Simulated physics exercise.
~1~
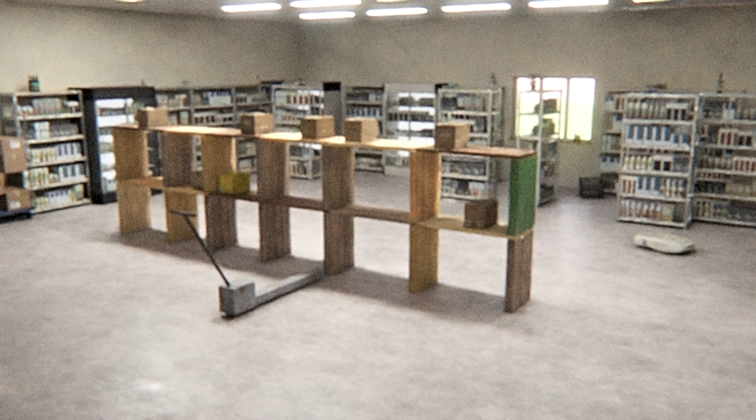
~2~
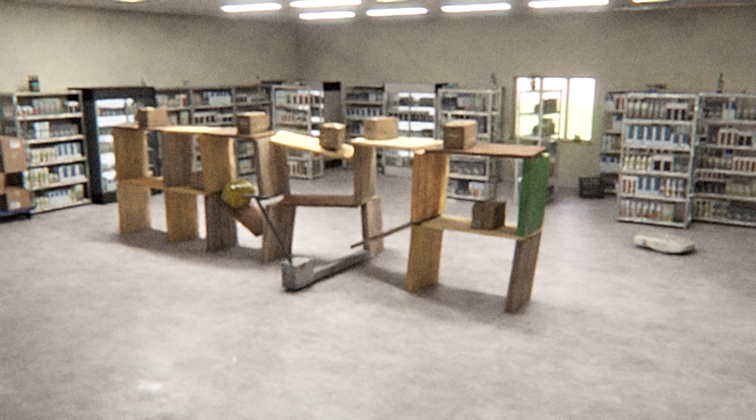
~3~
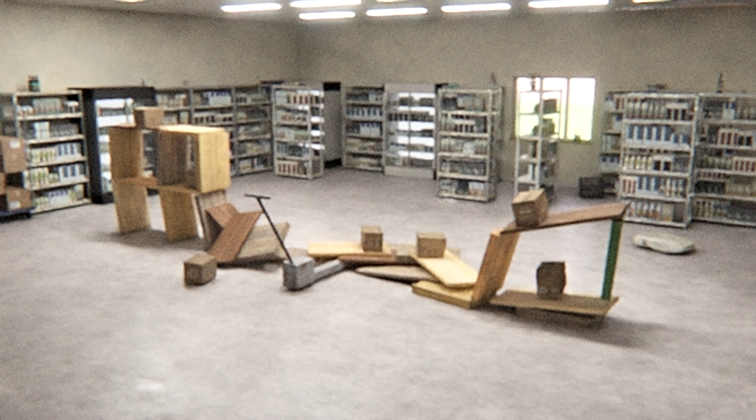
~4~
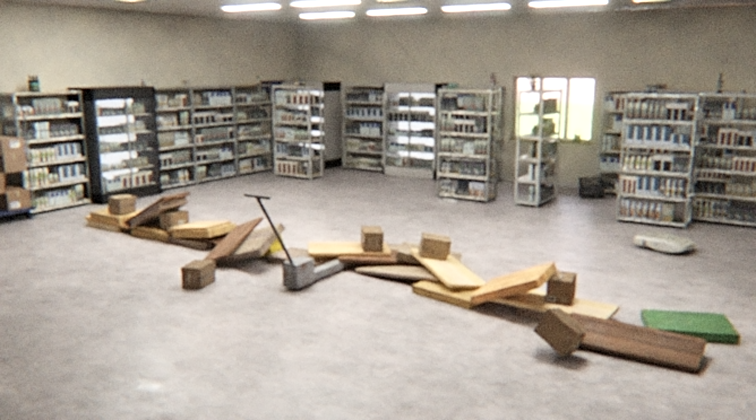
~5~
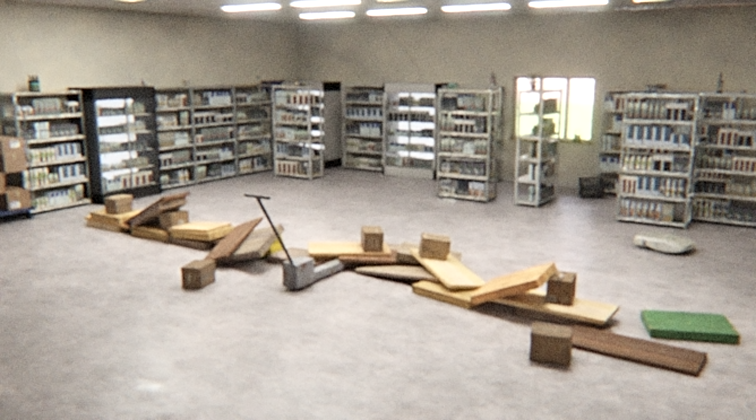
A low grey jack slid right into the foot of an upright in a two-tier shelf of loose boards, and the middle buckled first, then both ends toppled, leaving the green board flat and everything strewn across the floor.
